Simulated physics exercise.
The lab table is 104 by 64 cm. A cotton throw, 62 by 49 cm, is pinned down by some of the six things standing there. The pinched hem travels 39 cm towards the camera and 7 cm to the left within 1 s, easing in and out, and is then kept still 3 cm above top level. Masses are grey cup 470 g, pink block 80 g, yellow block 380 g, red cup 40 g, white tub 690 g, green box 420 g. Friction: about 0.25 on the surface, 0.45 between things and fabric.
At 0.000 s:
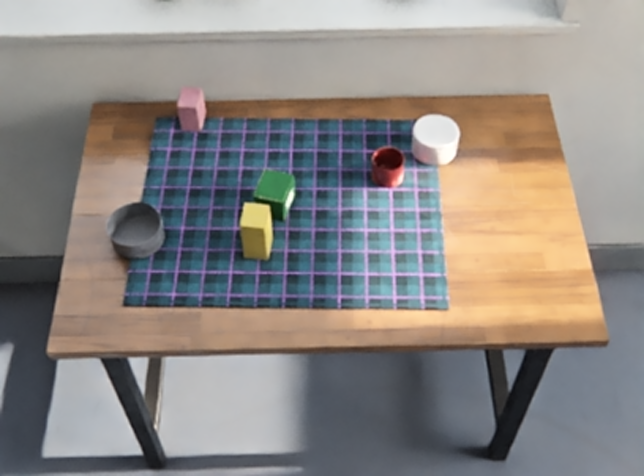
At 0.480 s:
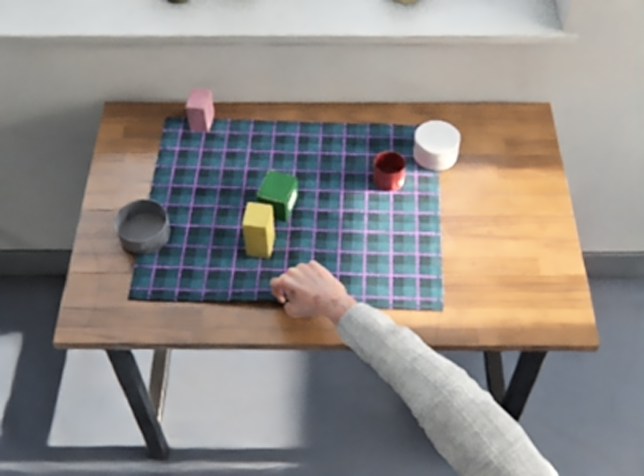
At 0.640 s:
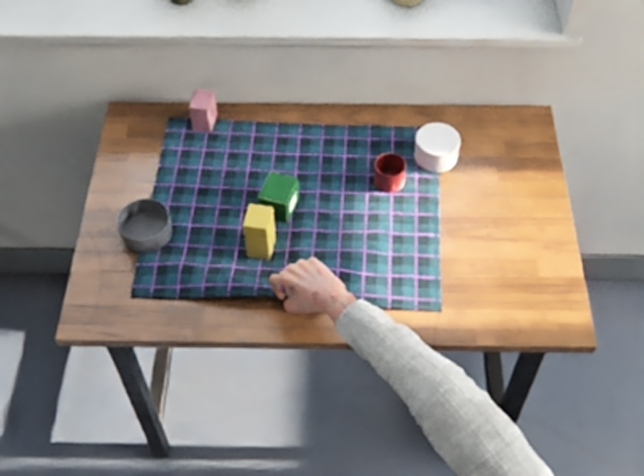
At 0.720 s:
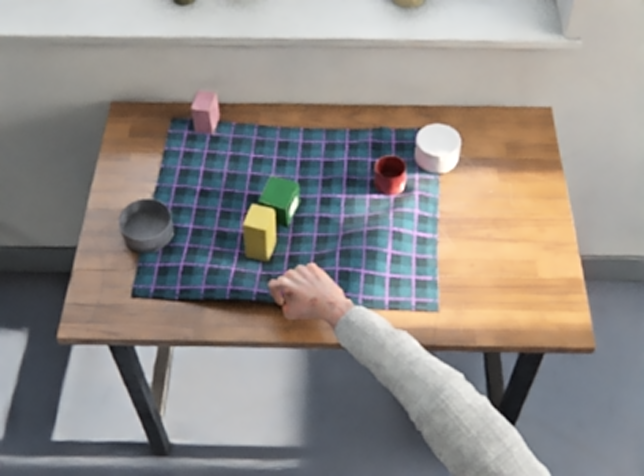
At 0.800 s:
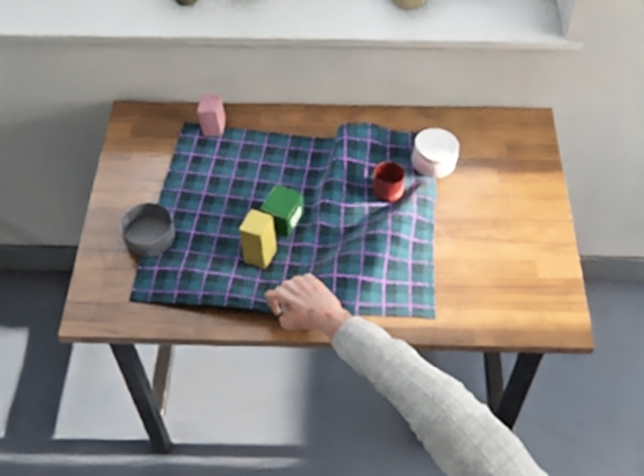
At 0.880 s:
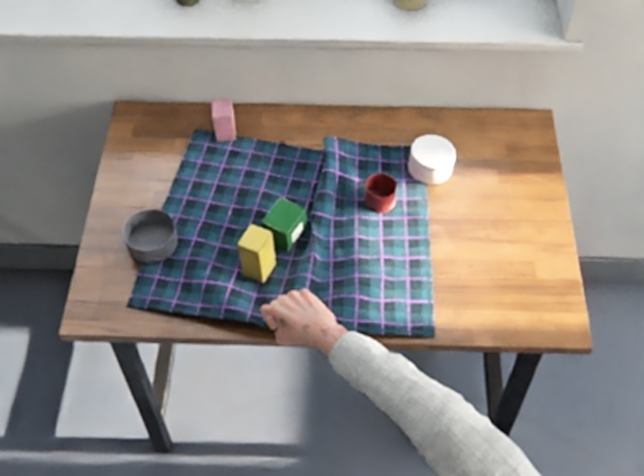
On a wooden table, a hand gripping the near edge of a plaid cloth, tugging it slightly forward, creasing it and shifting objects.
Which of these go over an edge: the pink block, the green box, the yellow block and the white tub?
The pink block keeps to the top, the green box goes over the edge, the yellow block goes over the edge, the white tub keeps to the top.
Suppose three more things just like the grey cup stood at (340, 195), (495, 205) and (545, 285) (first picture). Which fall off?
In turn: Goes over, remains, remains.
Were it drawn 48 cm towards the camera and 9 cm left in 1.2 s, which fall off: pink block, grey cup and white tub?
In that case: Pink block stays on, grey cup drops off, white tub stays on.
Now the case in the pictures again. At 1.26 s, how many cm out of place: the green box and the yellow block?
About: Green box 30 cm, yellow block 30 cm.
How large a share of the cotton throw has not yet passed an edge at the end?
Some 0 per cent of it.
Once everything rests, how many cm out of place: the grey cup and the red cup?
About: Grey cup off the top, red cup off the top.
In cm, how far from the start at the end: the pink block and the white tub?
Pink block 10 cm, white tub 8 cm.
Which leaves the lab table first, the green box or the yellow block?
The green one.
By 1.1 s, 85 % of the cotton throw is still over the top; green box 19 cm off its start, yellow block 18 cm off its start, pink block on its side, 12 cm off its start.
By 1.3 s, 60 % of the cotton throw is still over the top; green box 31 cm off its start, yellow block 29 cm off its start, pink block on its side, 12 cm off its start.
By 1.4 s, 25 % of the cotton throw is still over the top; green box over the edge, yellow block 39 cm off its start at (232, 413), pink block on its side, 12 cm off its start at (254, 133).
By 1.6 s, 0 % of the cotton throw is still over the top; green box over the edge, yellow block over the edge, pink block on its side, 12 cm off its start.
By 3.2 s, 0 % of the cotton throw is still over the top; green box over the edge, yellow block over the edge, pink block on its side, 12 cm off its start at (253, 133), white tub 8 cm off its start at (429, 166).
